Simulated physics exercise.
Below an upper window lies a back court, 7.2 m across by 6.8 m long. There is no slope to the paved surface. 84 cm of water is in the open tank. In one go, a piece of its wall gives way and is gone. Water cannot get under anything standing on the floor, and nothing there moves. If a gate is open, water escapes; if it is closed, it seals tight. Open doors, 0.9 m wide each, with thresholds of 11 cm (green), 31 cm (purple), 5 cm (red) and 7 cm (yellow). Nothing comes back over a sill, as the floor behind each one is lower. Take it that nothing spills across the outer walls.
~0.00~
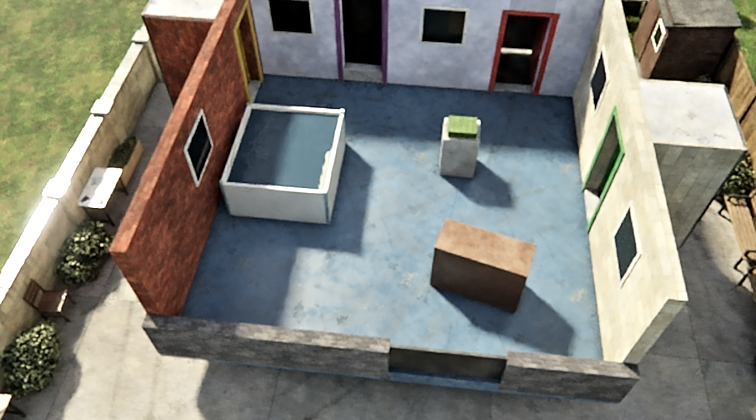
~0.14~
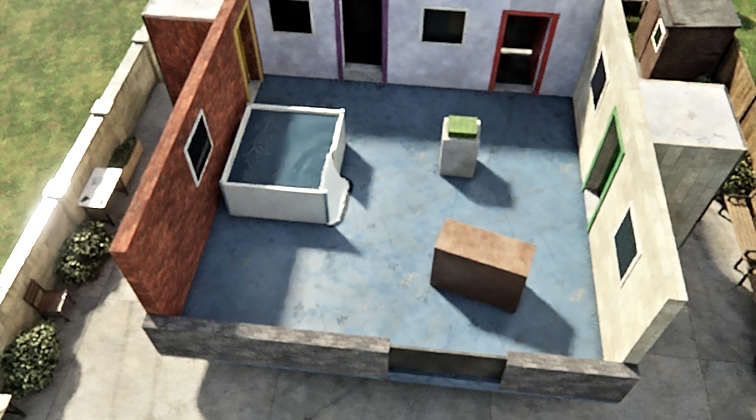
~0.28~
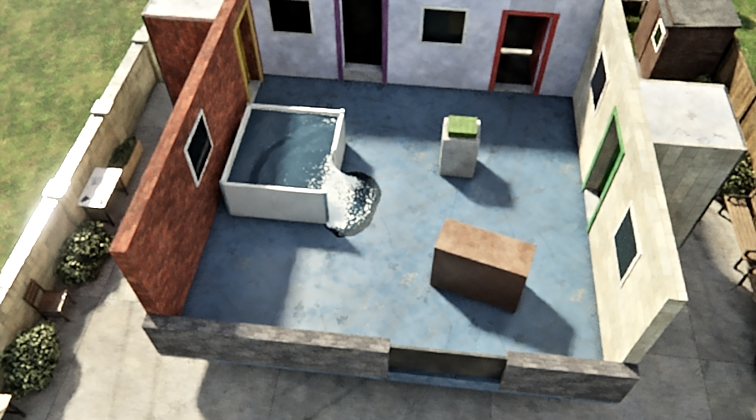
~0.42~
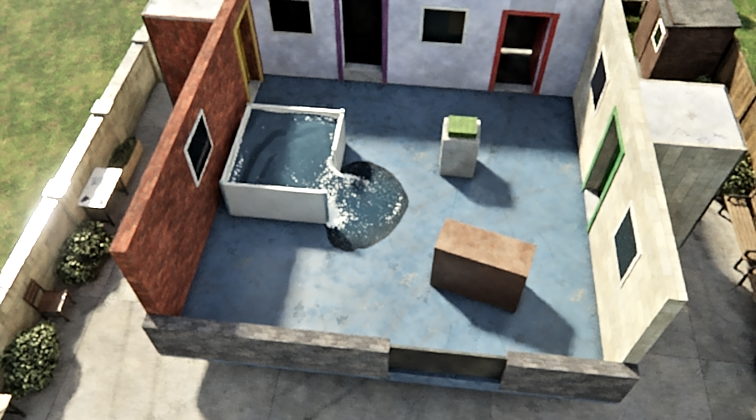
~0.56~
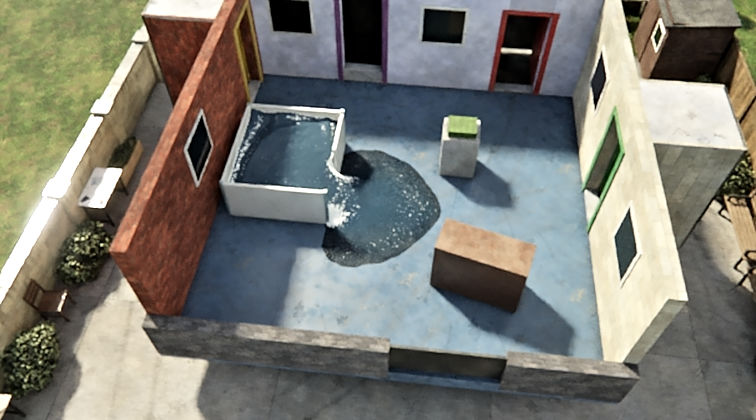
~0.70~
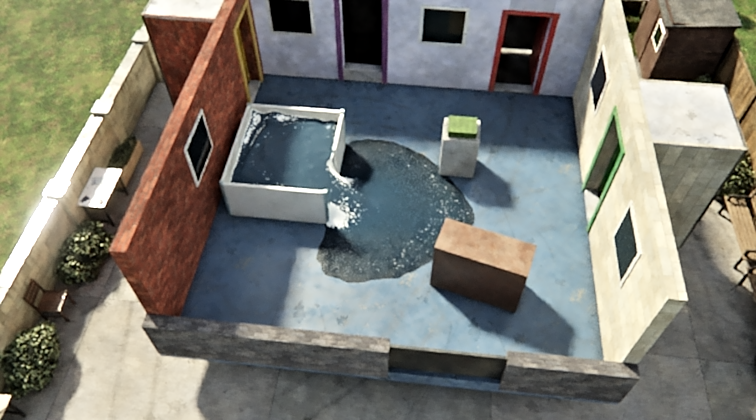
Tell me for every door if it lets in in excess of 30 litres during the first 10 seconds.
As I see it, my guess is the green door lets through more than the limit. My guess is the purple door lets through less than the limit. My guess is the red door lets through more than the limit. My guess is the yellow door lets through less than the limit.
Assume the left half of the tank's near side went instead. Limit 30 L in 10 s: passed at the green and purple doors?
Against the limit, the green door stays within it and the purple door stays within it.
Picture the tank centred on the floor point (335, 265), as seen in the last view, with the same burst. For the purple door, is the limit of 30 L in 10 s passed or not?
Well, purple ends up inside the mark.
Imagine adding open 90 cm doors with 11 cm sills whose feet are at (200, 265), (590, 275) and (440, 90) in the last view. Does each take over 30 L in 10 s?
Per doorway, in order: Insufficient / sufficient / insufficient.
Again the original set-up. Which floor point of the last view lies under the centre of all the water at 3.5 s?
The water is centred near (403, 212).
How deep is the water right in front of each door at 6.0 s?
Depth readings (cm): Green = 14; purple = 2; red = 11; yellow = 0.
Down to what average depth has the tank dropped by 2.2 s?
It averages close to 42 centimetres.
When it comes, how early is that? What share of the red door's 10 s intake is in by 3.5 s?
Roughly 0 percent is in by then.
After 1.4 s water covers 35 % of the floor and is deepest (42 cm) near (339, 206); green door 7 cm at the sill, 0 L in, purple door not reached, red door not reached, yellow door not reached.
After 2.2 s water covers 45 % of the floor and is deepest (32 cm) near (586, 259); green door 28 cm at the sill, 36 L in, purple door not reached, red door not reached, yellow door not reached.
After 3.5 s water covers 60 % of the floor and is deepest (25 cm) near (596, 349); green door 21 cm at the sill, 146 L in, purple door 2 cm at the sill, 0 L in, red door 4 cm at the sill, 0 L in, yellow door not reached.
After 6.0 s water covers 75 % of the floor and is deepest (18 cm) near (588, 379); green door 14 cm at the sill, 180 L in, purple door 2 cm at the sill, 0 L in, red door 11 cm at the sill, 31 L in, yellow door not reached.
After 10.0 s water covers 100 % of the floor and is deepest (11 cm) near (233, 219); green door 7 cm at the sill, 184 L in, purple door 4 cm at the sill, 0 L in, red door 9 cm at the sill, 99 L in, yellow door 8 cm at the sill, 0 L in.
